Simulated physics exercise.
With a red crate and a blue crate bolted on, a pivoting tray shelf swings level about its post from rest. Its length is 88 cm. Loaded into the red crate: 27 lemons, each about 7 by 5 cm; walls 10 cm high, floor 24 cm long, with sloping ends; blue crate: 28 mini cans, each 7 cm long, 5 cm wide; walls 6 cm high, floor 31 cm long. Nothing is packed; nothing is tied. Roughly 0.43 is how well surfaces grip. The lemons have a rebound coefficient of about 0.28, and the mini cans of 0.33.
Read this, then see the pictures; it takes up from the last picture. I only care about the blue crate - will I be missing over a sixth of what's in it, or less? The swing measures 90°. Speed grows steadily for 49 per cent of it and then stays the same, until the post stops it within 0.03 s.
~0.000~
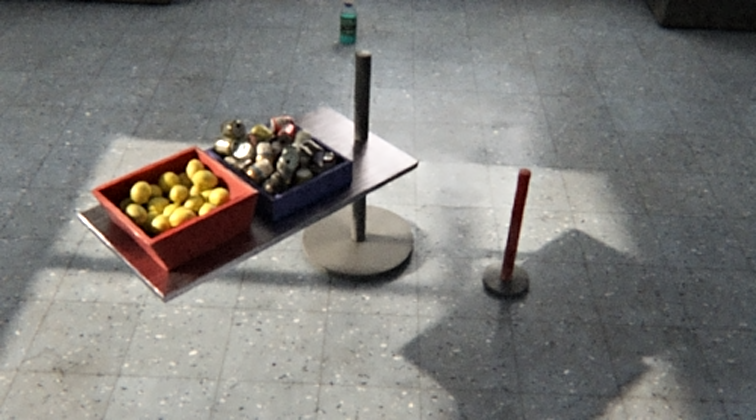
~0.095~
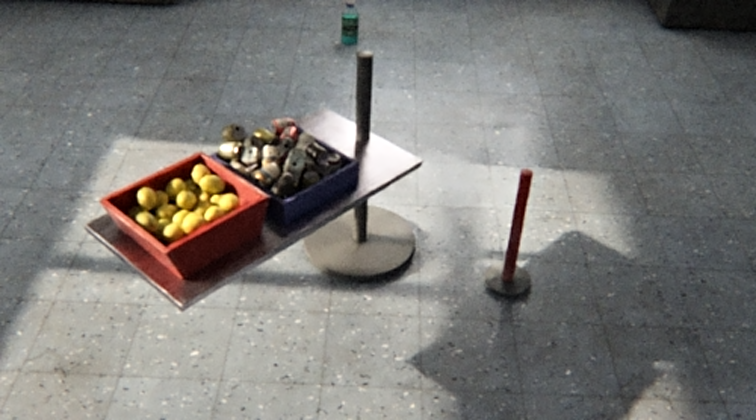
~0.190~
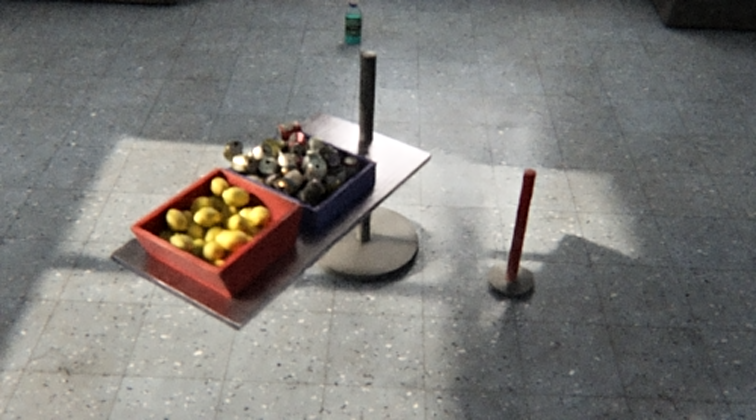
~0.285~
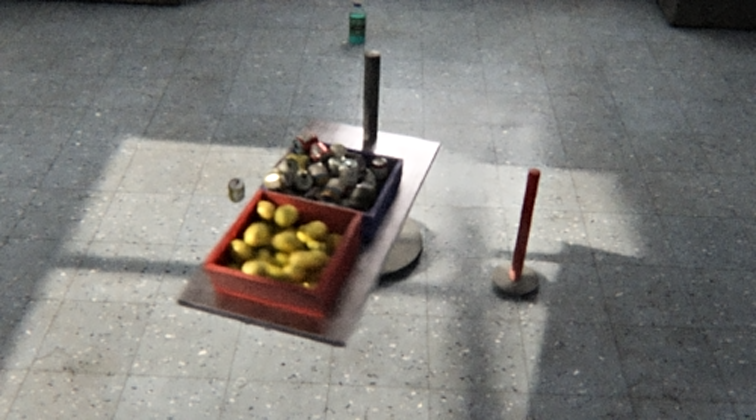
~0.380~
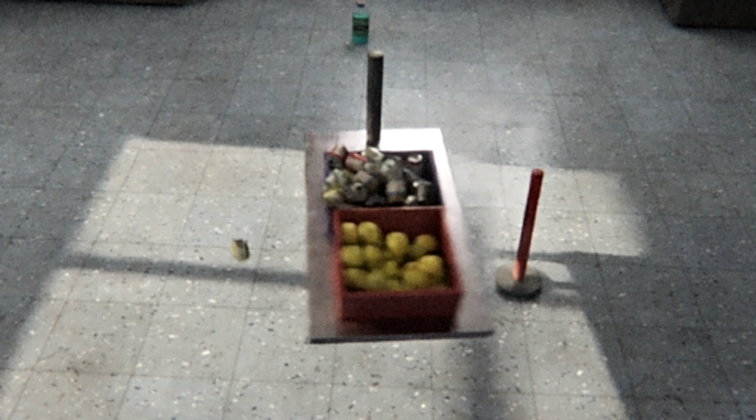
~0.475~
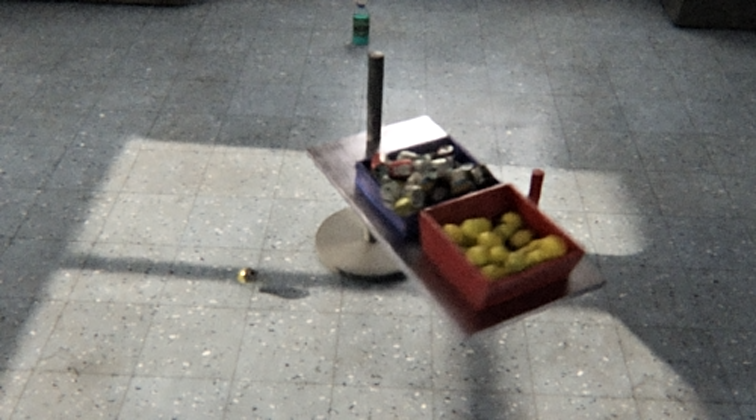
You'll be missing more than a sixth of it.
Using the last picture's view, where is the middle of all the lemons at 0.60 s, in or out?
Centre: About (555, 225) px.
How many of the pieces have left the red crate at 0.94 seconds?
Red crate: About 5.
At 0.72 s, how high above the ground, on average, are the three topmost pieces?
Roughly 66 centimetres.
After 0.52 s, end of the swing.
After 0.60 s, the red crate is down by 2 of 27 and the blue crate is down by 4 of 28.
After 0.72 s, the red crate is down by 4 of 27 and the blue crate is down by 7 of 28.
After 0.94 s, the red crate is down by 5 of 27 and the blue crate is down by 7 of 28.
When it is over (at 1.37 s), the red crate is down by 5 of 27 and the blue crate is down by 7 of 28. Asked share, 7 of 28, 25 per cent.
